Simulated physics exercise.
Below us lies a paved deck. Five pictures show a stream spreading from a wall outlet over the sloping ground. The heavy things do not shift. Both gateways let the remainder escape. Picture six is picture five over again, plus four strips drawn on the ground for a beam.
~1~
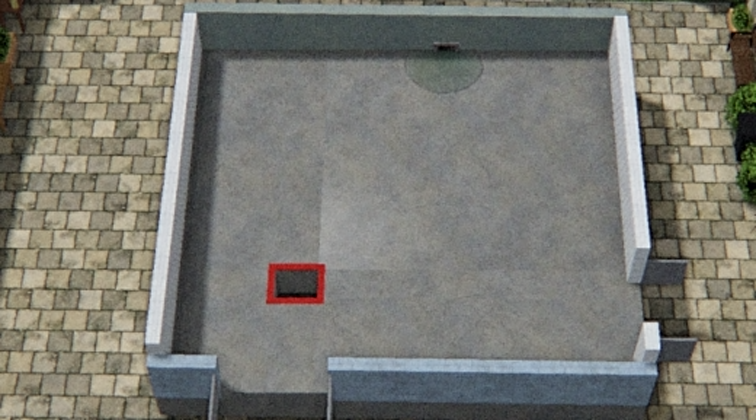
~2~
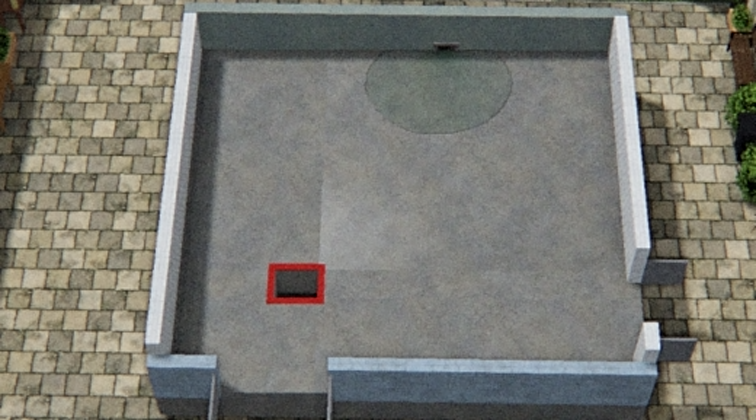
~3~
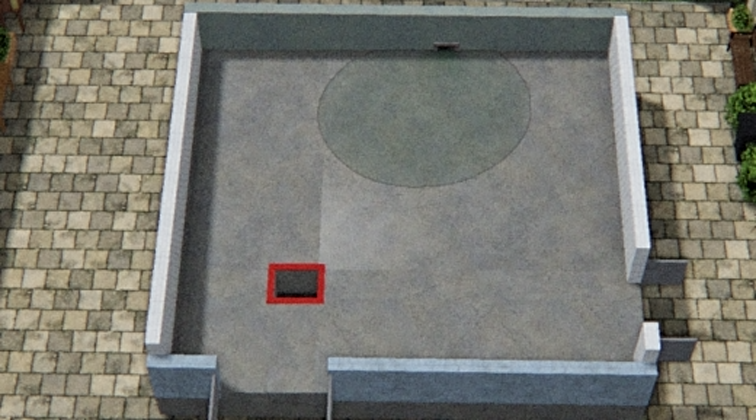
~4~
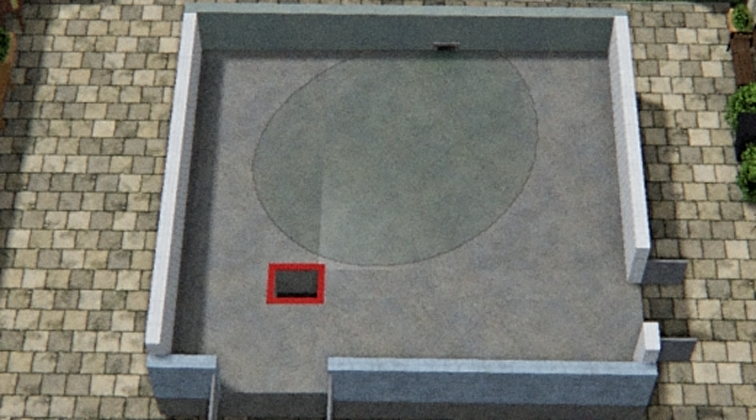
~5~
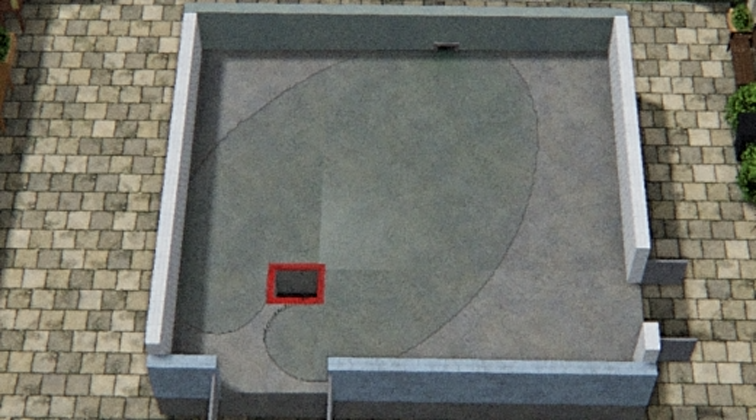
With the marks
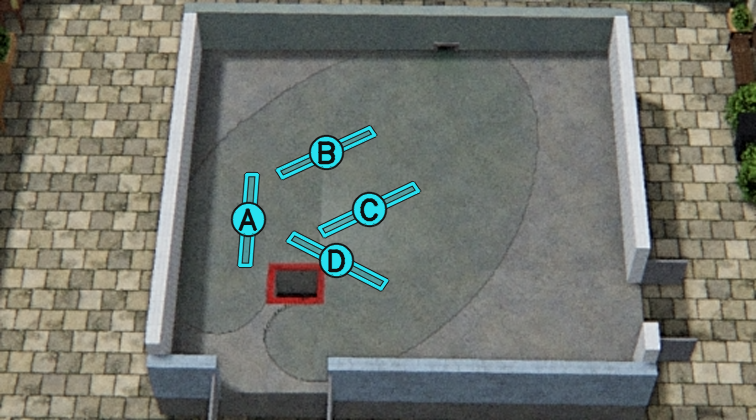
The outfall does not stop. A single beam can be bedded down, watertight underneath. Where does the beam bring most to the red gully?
Best: A.
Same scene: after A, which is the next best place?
Here it is place B.
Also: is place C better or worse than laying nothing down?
Place C is worse.
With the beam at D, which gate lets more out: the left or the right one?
More leaves on the left.
On the marked copy, A from (245, 265) to (252, 174); B from (280, 173) to (372, 131); C from (322, 231) to (415, 187); D from (291, 237) to (383, 284).
For place A, about 32 % of the stream goes into the red gully, about 68 % out by the gates.
For place B, about 22 % of the stream goes into the red gully, about 78 % out by the gates.
For place C, about 11 % of the stream goes into the red gully, about 89 % out by the gates.
For place D, next to none of the stream goes into the red gully, about 99 % out by the gates.
